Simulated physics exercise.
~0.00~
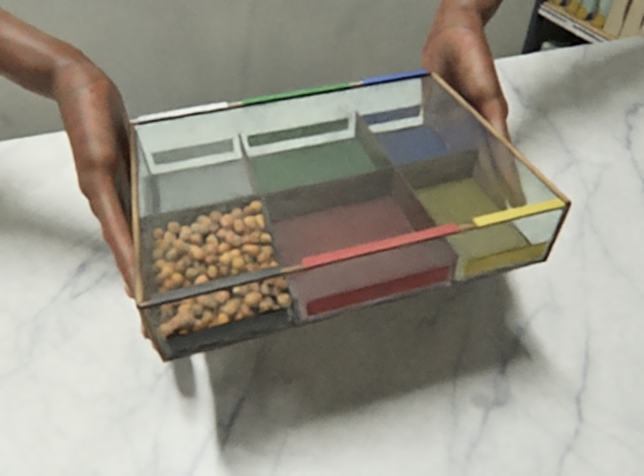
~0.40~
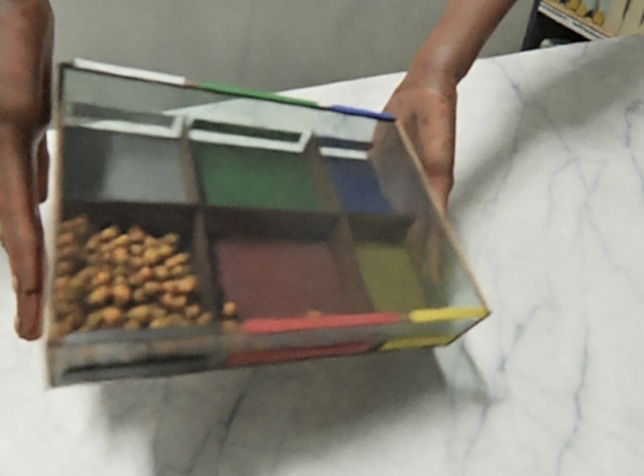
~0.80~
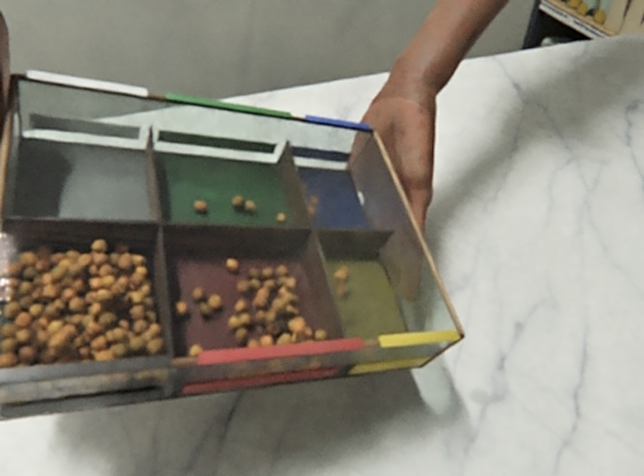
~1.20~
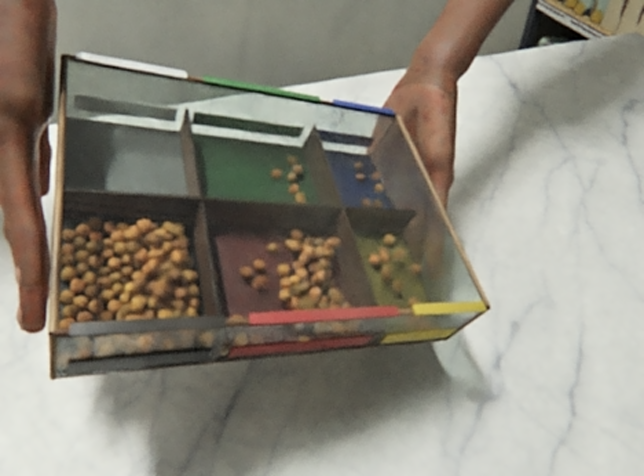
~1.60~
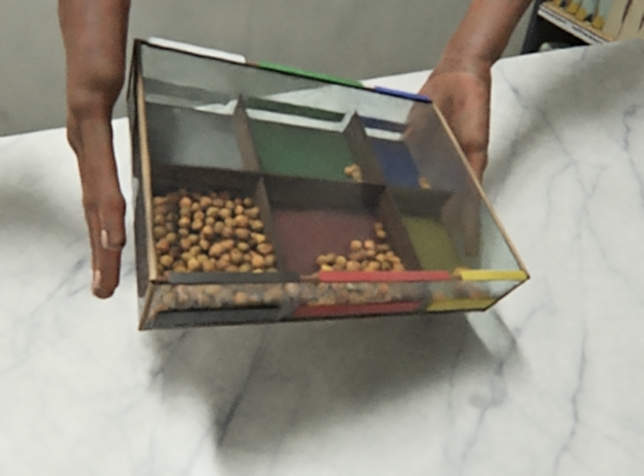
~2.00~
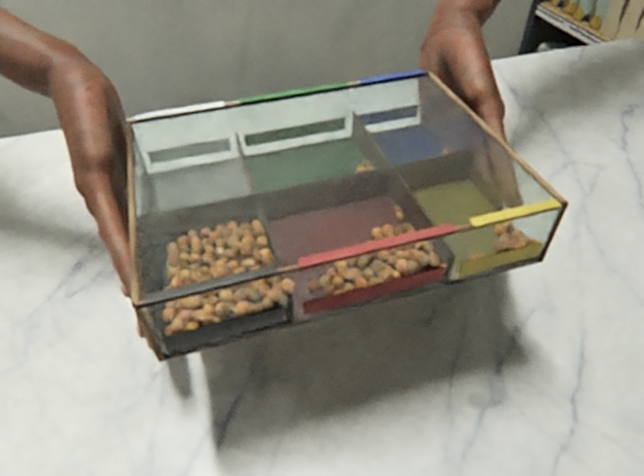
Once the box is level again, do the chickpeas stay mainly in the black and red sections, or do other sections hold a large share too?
They stay mainly in the black and red sections, with black holding the most. Yellow, green and blue get only a few, and white stays empty.
Hands tilting and shaking a clear-lidded box, scattering chickpeas from the black section mostly into red, then levelling it.
